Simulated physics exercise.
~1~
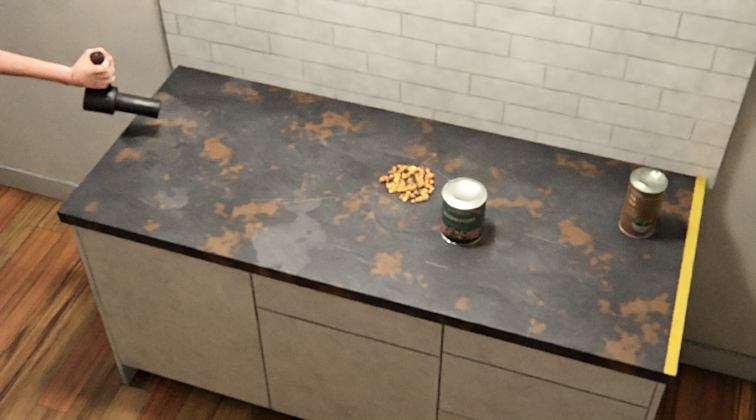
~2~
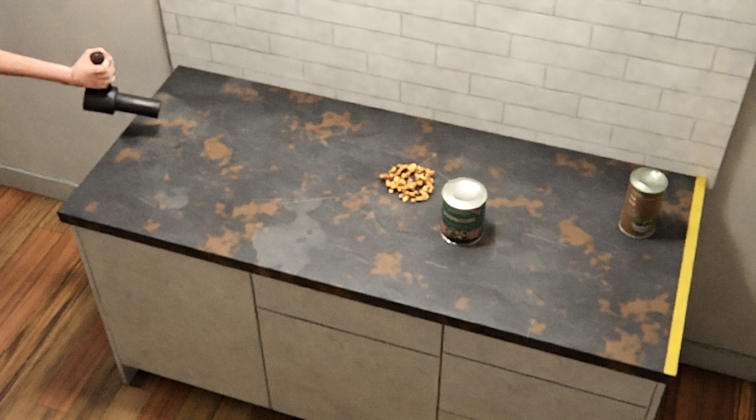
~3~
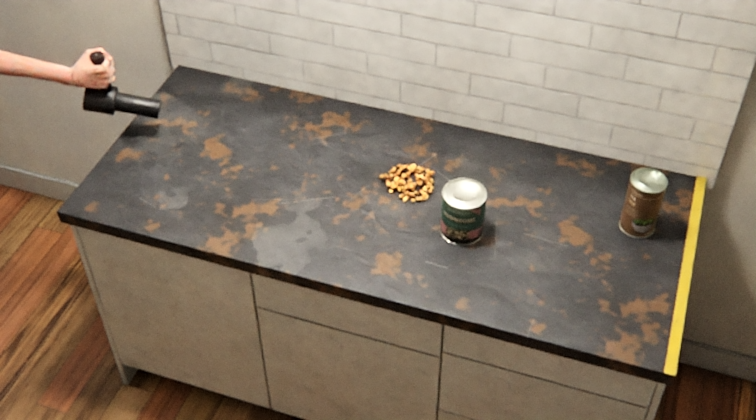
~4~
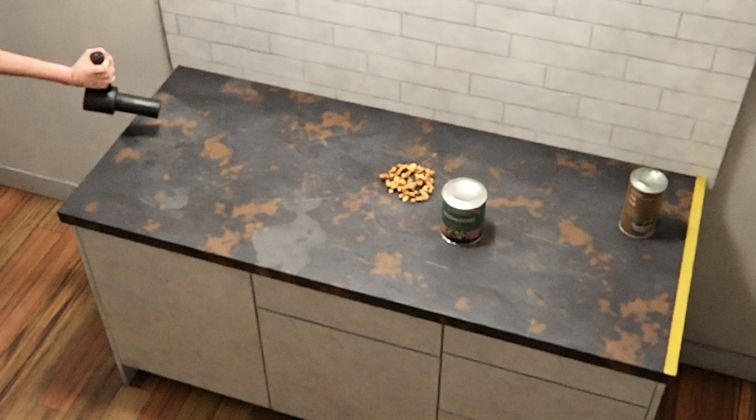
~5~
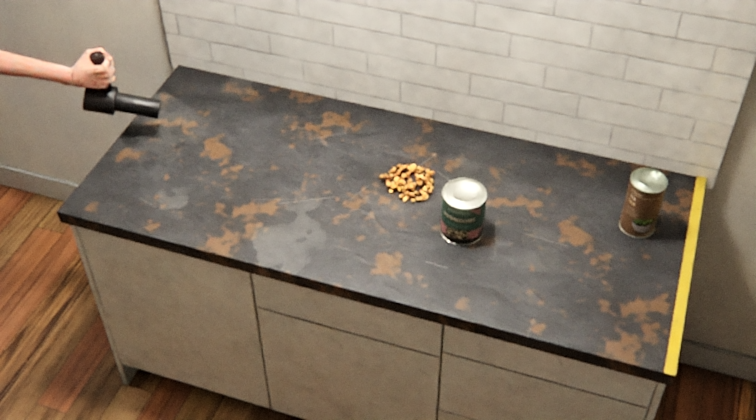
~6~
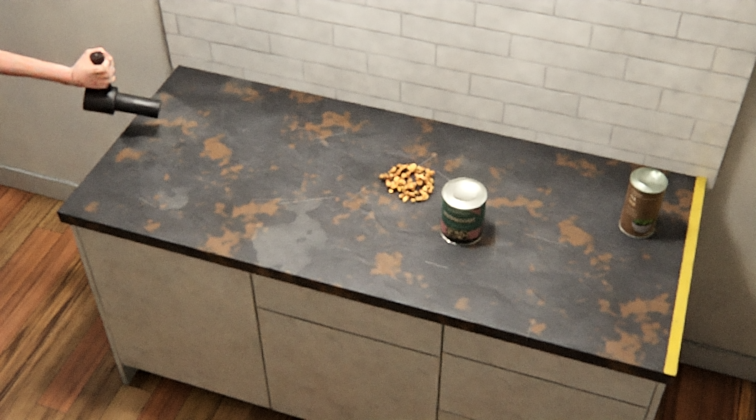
A hand holds a black hair dryer still at the left end of a dark, rust-mottled kitchen counter, pointing it right, while a patch of orange-brown crumbs, two tins and a yellow edge strip show no visible movement.
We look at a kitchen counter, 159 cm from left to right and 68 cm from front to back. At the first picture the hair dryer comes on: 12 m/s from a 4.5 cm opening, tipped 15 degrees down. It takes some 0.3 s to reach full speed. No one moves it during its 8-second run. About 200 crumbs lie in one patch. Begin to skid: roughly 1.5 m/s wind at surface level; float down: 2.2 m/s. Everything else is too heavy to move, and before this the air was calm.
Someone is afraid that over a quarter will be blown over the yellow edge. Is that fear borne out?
My money says the one-in-four line is overrun at that edge.
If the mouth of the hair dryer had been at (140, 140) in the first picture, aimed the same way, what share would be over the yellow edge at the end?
Result: Approx. 80 %.
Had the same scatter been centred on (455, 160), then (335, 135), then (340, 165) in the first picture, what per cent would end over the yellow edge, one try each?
About 100, 100 and 60 in a hundred, in that order.
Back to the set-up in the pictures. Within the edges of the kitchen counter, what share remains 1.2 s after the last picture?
About 70 % remain.
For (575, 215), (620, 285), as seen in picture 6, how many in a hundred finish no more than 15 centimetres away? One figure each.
In turn about 20 %, 10 %.
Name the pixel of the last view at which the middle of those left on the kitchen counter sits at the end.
(600, 245).
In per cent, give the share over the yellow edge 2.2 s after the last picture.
50 %.
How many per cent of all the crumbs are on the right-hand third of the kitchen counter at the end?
Something close to 40 % ends up there.
Then, 1.2 s after the last picture, 73 % are on the move or not yet settled, 26 % are over the yellow edge; the middle of those still in play is near (601, 221).
Then, 2.2 s after the last picture, 48 % are on the move or not yet settled, 46 % are over the yellow edge; the middle of those still in play is near (593, 246).
Then, 4.1 s after the last picture, 39 % are on the move or not yet settled, 50 % are over the yellow edge; the middle of those still in play is near (593, 250).
Then, 7.7 s after the last picture, at the end, 53 % are over the yellow edge; the middle of those still in play is near (600, 245).
